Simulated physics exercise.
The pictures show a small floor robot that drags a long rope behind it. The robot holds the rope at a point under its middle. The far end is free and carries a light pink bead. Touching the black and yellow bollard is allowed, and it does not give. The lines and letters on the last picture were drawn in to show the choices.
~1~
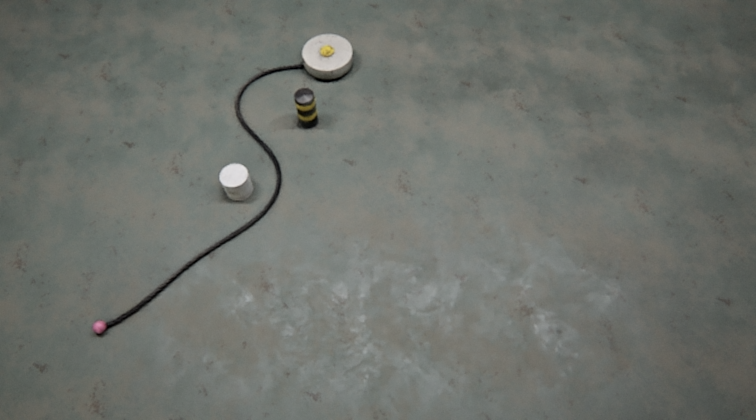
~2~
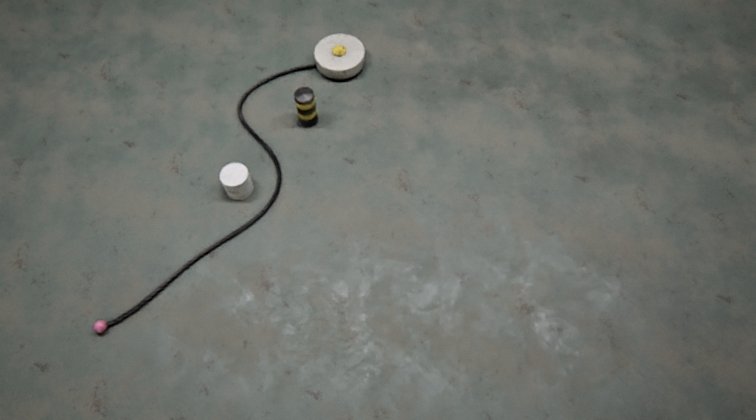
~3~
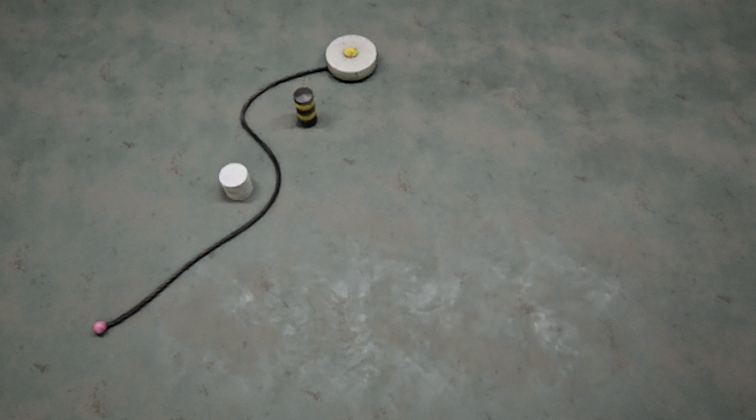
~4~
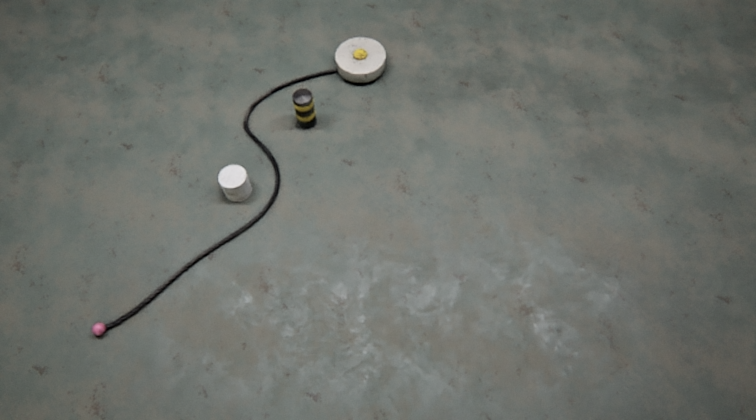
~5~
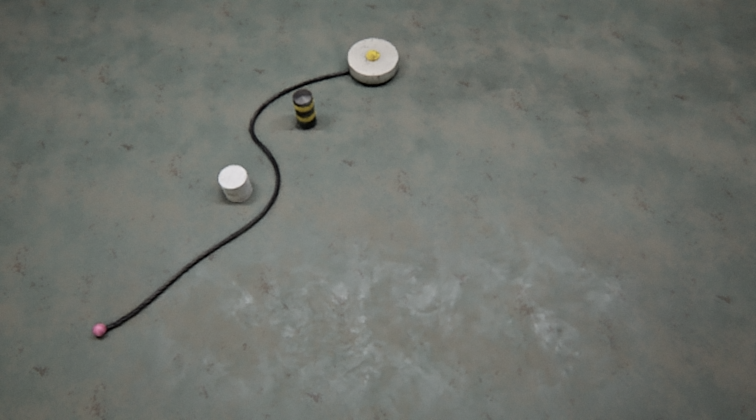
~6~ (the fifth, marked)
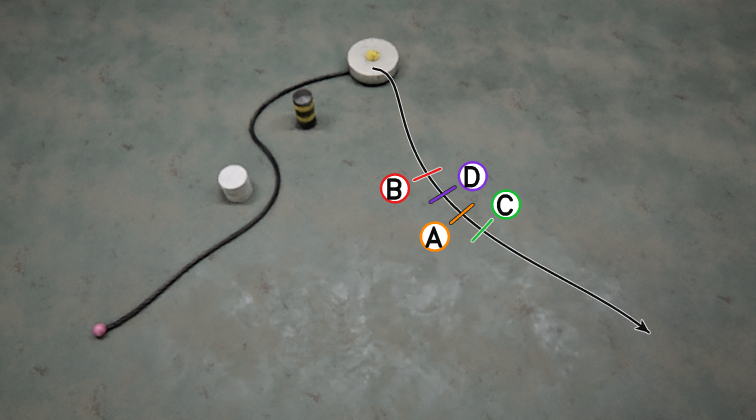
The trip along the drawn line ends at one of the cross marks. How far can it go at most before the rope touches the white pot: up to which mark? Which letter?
Stop at B.
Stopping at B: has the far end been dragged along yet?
No.
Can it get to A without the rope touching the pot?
No.
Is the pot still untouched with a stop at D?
No.
On the copy, A at (462, 214); B at (427, 174); C at (482, 230); D at (443, 195); the route from (373, 69) via (454, 206) to (649, 332).
On B. First, robot (398, 92), middle of the rope (278, 174), free end (99, 330).
Then, robot (410, 132), middle of the rope (278, 174), free end (99, 330).
Finally, robot (428, 169), middle of the rope (279, 172), free end (100, 330); only the bollard has been touched, if anything.
By contrast, A brings the rope against the pot; C brings the rope against the pot; D brings the rope against the pot.
